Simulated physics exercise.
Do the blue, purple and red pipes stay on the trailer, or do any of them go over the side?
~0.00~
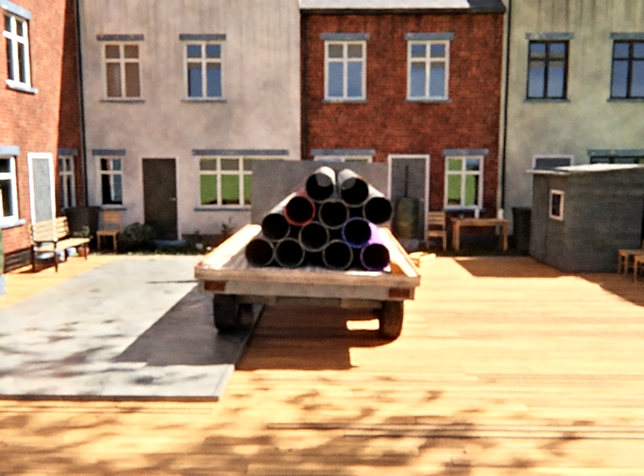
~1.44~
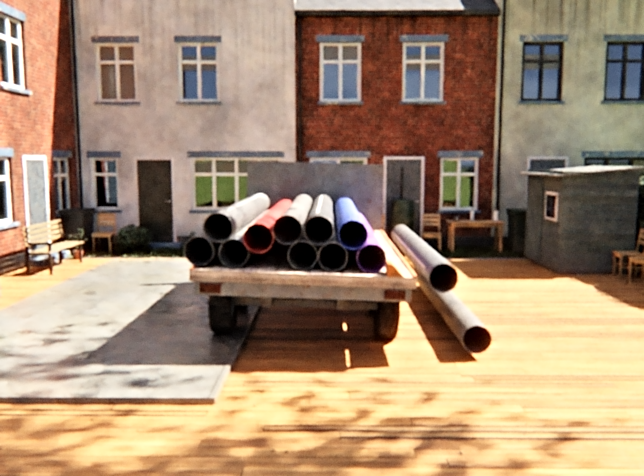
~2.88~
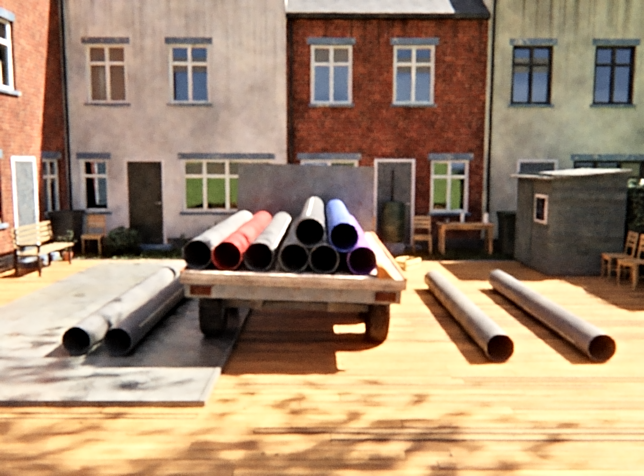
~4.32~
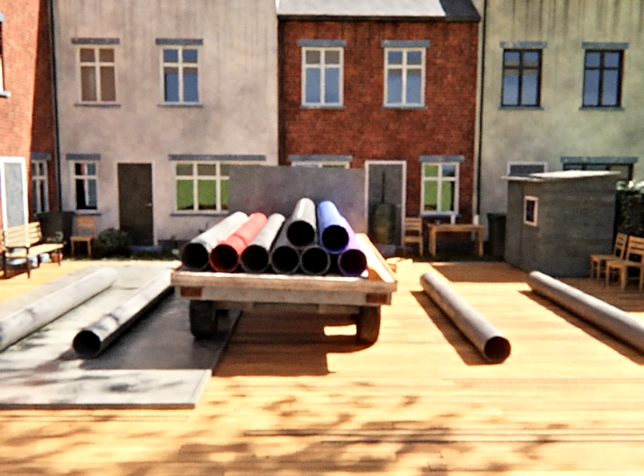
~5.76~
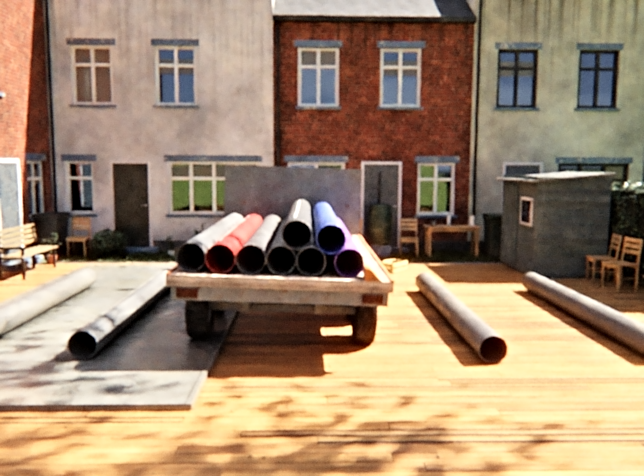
All three stay on the trailer. The red one comes to rest on the deck, the purple one remains on the deck, and the blue one stays up on other pipes.
